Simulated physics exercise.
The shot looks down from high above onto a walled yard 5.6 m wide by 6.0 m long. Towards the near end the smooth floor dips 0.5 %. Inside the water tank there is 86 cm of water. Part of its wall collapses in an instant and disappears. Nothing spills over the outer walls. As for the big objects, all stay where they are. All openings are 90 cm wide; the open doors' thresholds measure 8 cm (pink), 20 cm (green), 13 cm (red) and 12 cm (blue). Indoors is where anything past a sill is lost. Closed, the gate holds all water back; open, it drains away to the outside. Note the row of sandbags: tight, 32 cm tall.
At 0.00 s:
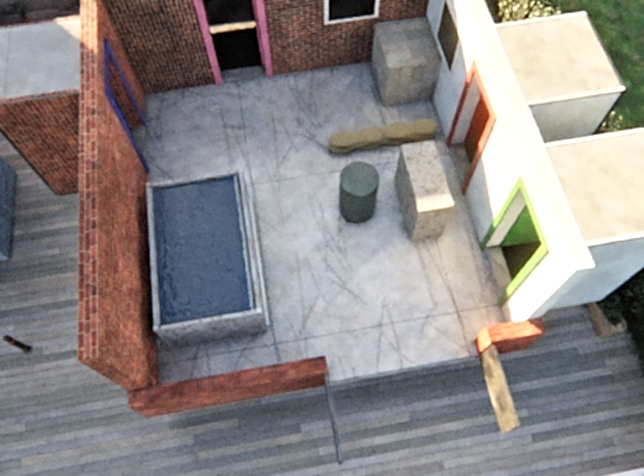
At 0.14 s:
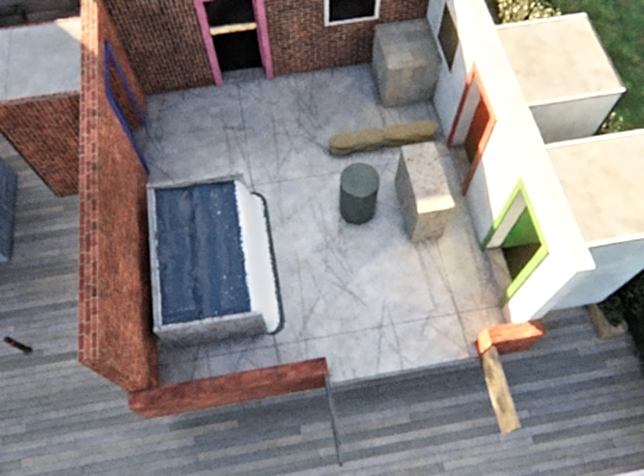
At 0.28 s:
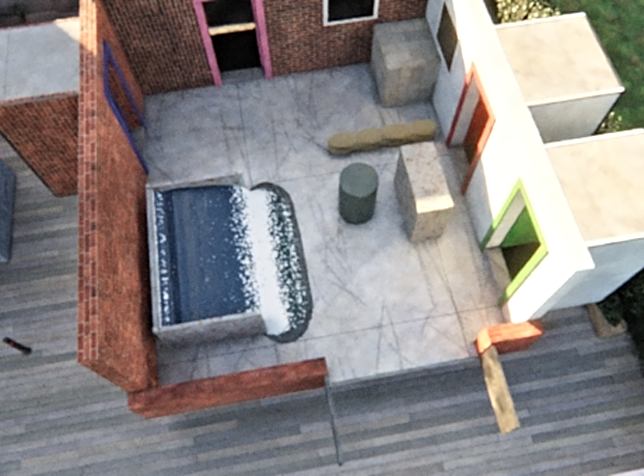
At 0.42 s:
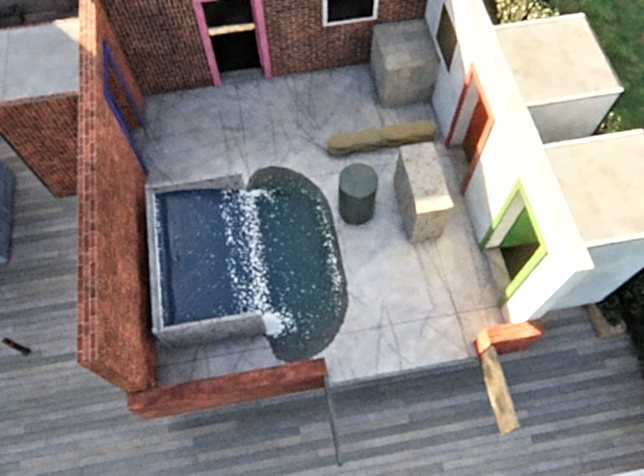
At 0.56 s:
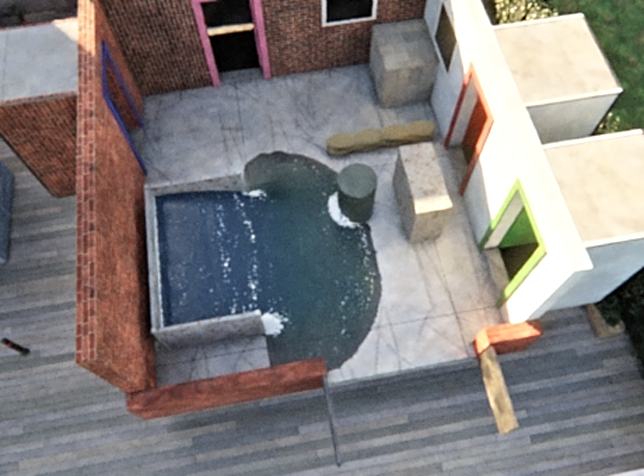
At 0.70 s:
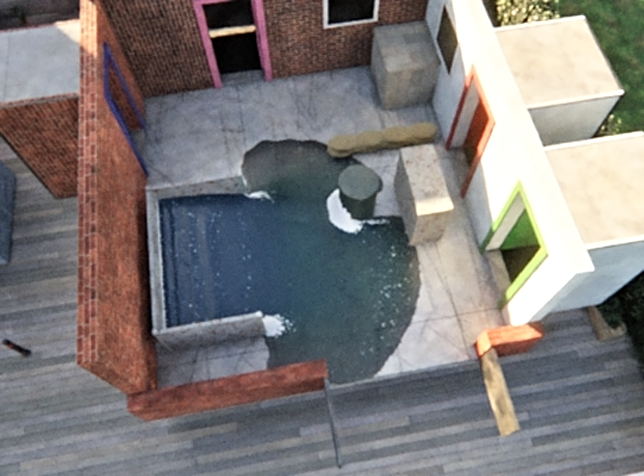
Water poured out of the right side of a gray tank in a brick-walled yard, foaming white at first, then spread across the pale floor, surrounding a round gray drum and reaching the sandbags.
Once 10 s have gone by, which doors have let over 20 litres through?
One by one: At the pink door the amount will not overshoot the limit; at the green door the amount will overshoot the limit; at the red door the amount will overshoot the limit; at the blue door the amount will not overshoot the limit.
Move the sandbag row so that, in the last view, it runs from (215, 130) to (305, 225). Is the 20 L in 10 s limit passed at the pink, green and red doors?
In that case pink gets no more than allowed, green gets more than allowed, red gets no more than allowed.
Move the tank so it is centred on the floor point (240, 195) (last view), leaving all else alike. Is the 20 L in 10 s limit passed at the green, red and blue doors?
Measured against that limit, green comes out short of it, red beyond it and blue short of it.
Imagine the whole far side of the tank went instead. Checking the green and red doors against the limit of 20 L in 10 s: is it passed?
So green ends up short of it and red ends up short of it.
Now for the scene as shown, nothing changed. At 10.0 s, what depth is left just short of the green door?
Some 4.0 cm.
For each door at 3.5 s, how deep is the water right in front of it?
Door by door in cm, pink shows 8, green shows 24, red shows 16, blue shows 0.
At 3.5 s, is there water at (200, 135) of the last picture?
Looks like it's not yet wet.
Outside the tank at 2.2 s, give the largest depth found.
It tops out at some 50 cm.
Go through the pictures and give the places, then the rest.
In the first picture, the water tank at (202, 247) is whole and still, 86 cm deep.
In the second picture, water pours out at (252, 254) and has run 1.3 m, to (251, 195); typically 7 cm deep outside, 85 cm at the water tank's back.
In the third picture, water pours out at (252, 256) and has run 1.5 m, to (269, 186); typically 16 cm deep outside, 76 cm at the water tank's back.
In the fourth picture, the front is at (286, 173), 1.9 m from the gap at (252, 257); 4.2 m2 of floor is under water; 73 cm left at the back of the water tank.
In the fifth picture, the front is at (313, 163), 2.2 m from the gap at (251, 258); 6.6 m2 of floor is under water; 69 cm left at the back of the water tank.
In the sixth picture, water pours out at (253, 260) and has run 2.7 m, to (415, 284); typically 9 cm deep outside, 60 cm at the water tank's back.
After 1.4 s water covers 55 % of the floor and is deepest (45 cm) near (336, 222); pink door not reached, green door 18 cm at the sill, 25 L in, red door 6 cm at the sill, 0 L in, blue door not reached.
After 2.2 s water covers 65 % of the floor and is deepest (50 cm) near (509, 336); pink door not reached, green door 36 cm at the sill, 128 L in, red door 19 cm at the sill, 26 L in, blue door not reached.
After 3.5 s water covers 70 % of the floor and is deepest (27 cm) near (465, 201); pink door 8 cm at the sill, 0 L in, green door 24 cm at the sill, 189 L in, red door 16 cm at the sill, 79 L in, blue door not reached.
After 6.0 s water covers 80 % of the floor and is deepest (13 cm) near (438, 215); pink door 8 cm at the sill, 2 L in, green door 9 cm at the sill, 194 L in, red door 12 cm at the sill, 104 L in, blue door 5 cm at the sill, 0 L in.
After 10.0 s water covers 95 % of the floor and is deepest (13 cm) near (156, 332); pink door 5 cm at the sill, 2 L in, green door 4 cm at the sill, 194 L in, red door 4 cm at the sill, 105 L in, blue door 8 cm at the sill, 0 L in.
